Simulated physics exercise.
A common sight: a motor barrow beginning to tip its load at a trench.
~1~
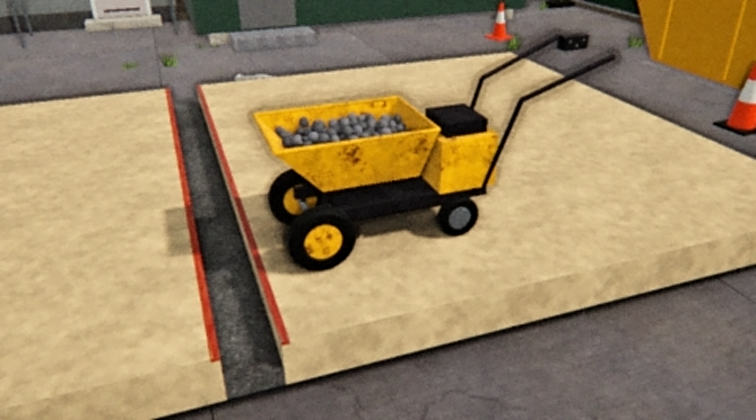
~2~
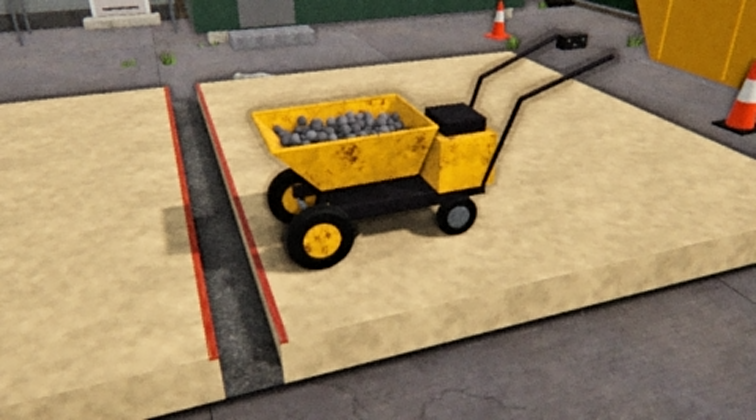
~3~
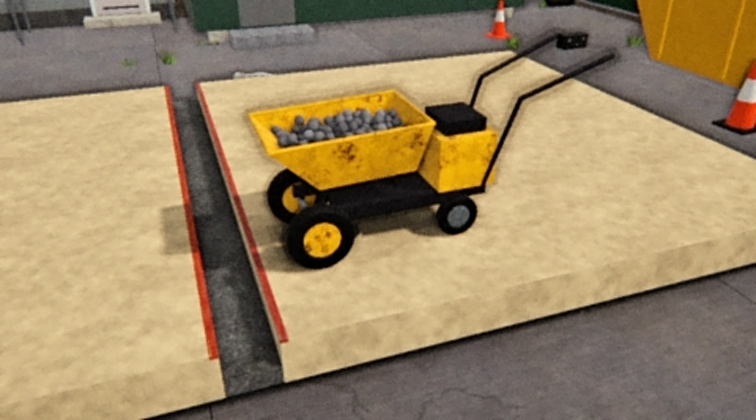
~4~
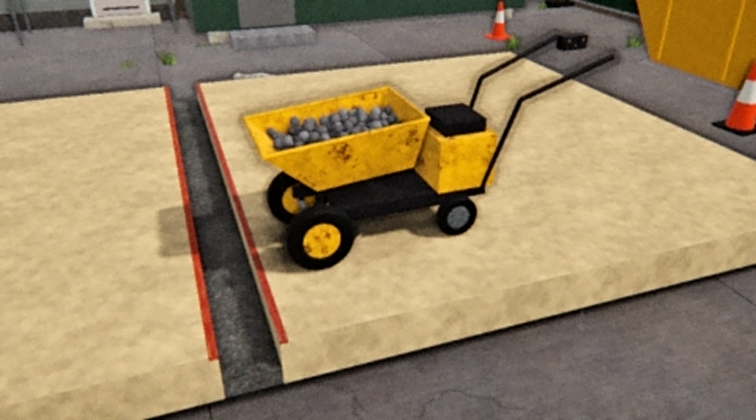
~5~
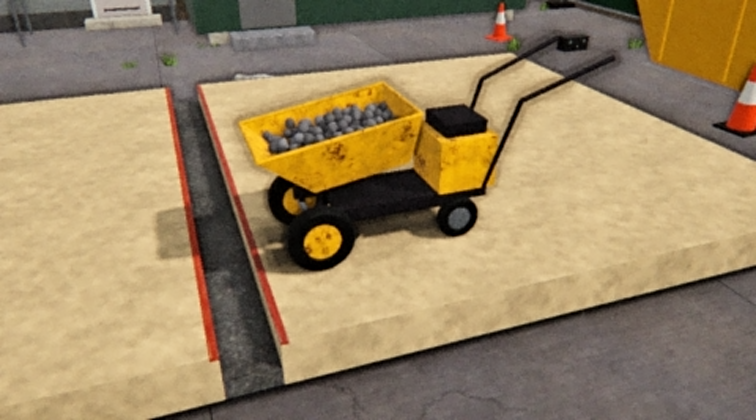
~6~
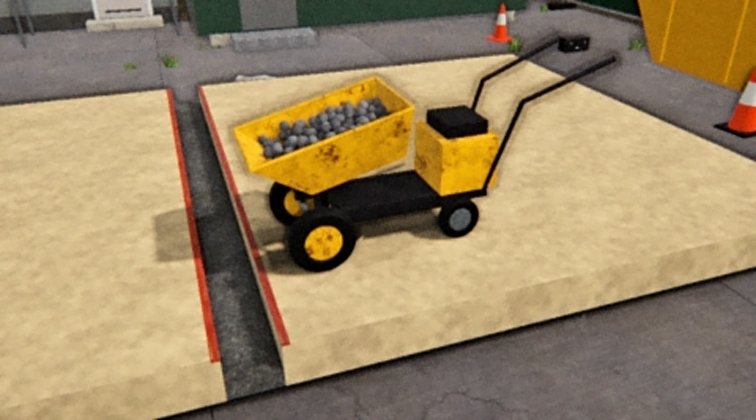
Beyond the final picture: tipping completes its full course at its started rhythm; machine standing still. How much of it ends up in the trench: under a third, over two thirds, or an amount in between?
Under a third.
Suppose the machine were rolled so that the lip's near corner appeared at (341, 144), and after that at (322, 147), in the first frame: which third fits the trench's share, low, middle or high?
First spot: Beyond two thirds; second spot: Beyond two thirds.
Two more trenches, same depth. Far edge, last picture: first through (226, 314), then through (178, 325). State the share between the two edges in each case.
Lab note: Case 1 near 0 percent, case 2 near 60 percent.
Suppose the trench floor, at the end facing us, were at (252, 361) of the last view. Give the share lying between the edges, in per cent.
Estimate: Approx. 10 %.
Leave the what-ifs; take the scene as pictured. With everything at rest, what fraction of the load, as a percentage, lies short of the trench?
0 %.
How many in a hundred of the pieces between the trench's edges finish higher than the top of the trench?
Estimate: Around 5 %.
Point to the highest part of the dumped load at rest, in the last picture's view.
Summit in the final view: Around (174, 257).
Shortly afterwards, skip tipped steeply; the whole lot in the skip.
Next, skip tipped steeply; the bulk in the skip; only a few in or heaped over the trench; near a quarter beyond it; a little falling.
Some moments later, skip tipped right over; a little in the skip; a little in or heaped over the trench; the bulk beyond it.
In the end, skip tipped right over; a little in the skip; a little in or heaped over the trench; the bulk beyond it.
